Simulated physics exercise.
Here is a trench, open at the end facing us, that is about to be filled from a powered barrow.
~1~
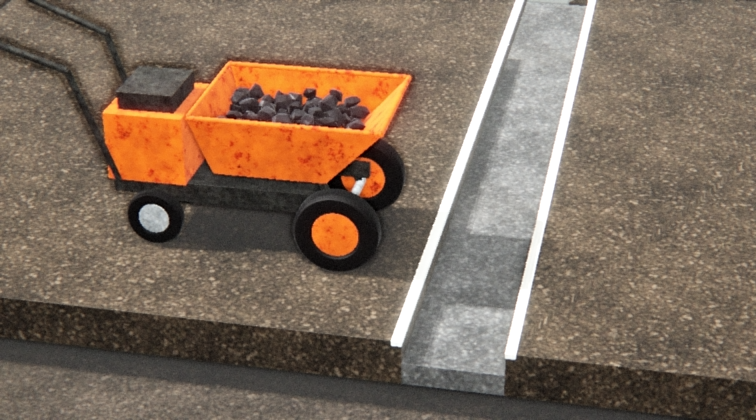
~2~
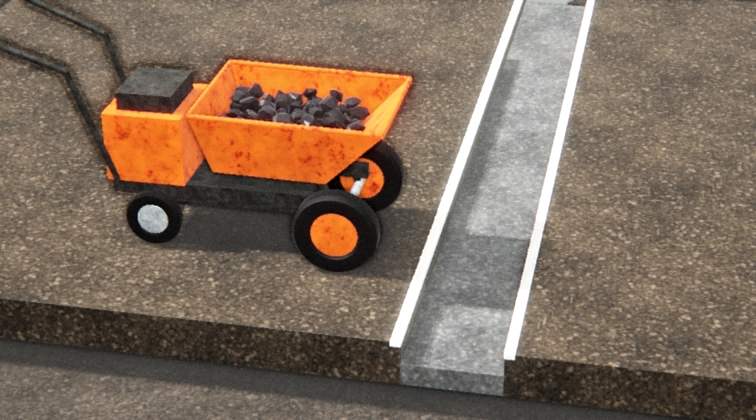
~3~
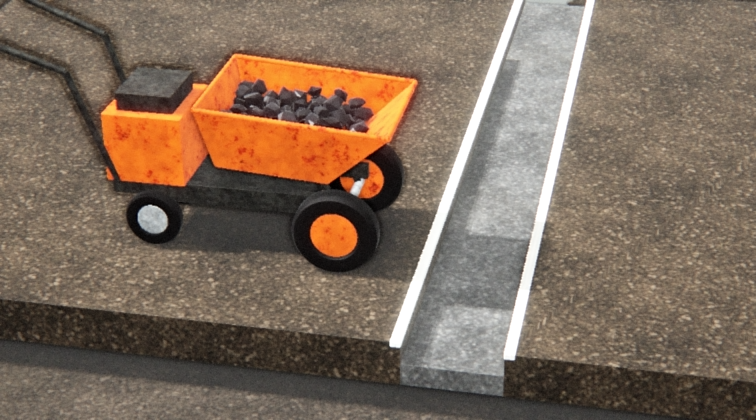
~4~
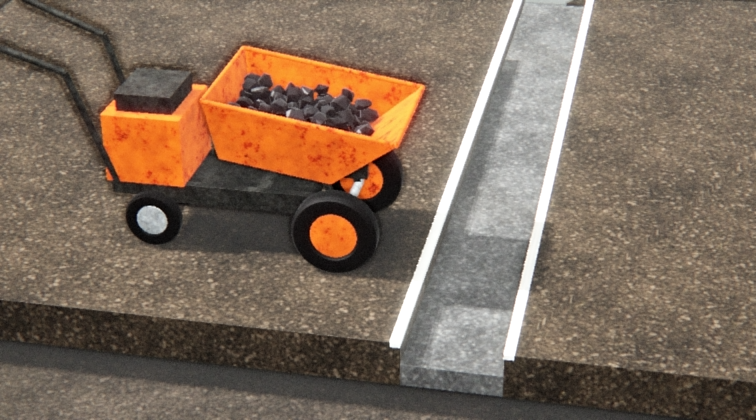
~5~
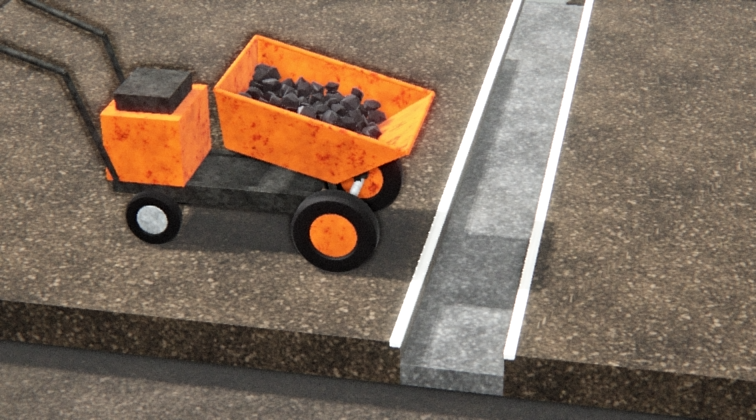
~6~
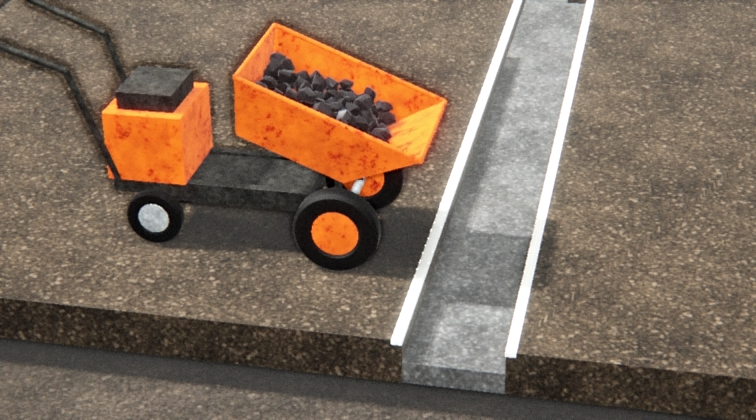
An orange barrow's skip of dark lumps tilts gradually rightward beside a shallow grey trench.
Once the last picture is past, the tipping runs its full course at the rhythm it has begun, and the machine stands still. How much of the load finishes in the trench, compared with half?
The share in the trench is above half.
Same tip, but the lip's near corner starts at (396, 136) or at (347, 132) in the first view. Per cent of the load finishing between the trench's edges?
About 60 and 90 per cent.
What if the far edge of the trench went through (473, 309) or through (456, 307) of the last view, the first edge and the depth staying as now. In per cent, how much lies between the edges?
Roughly 20 % first, 0 % second.
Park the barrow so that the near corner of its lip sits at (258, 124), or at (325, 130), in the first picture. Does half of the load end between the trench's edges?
Result A - a minority; result B - a majority.
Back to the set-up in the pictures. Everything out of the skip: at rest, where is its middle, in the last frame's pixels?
Near pixel (500, 262).
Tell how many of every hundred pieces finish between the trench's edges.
Near 75 %.
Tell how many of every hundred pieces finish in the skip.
Estimate: Near 15 %.
Soon, skip tipped steeply; all in the skip.
A while on, skip tipped right over; about two thirds in the skip; about a third in or heaped over the trench; a stray few falling.
Towards the end, skip tipped right over; about a quarter in the skip; about two thirds in or heaped over the trench; a small part beyond it.
Finally, skip tipped right over; a small part in the skip; most in or heaped over the trench; a small part beyond it.
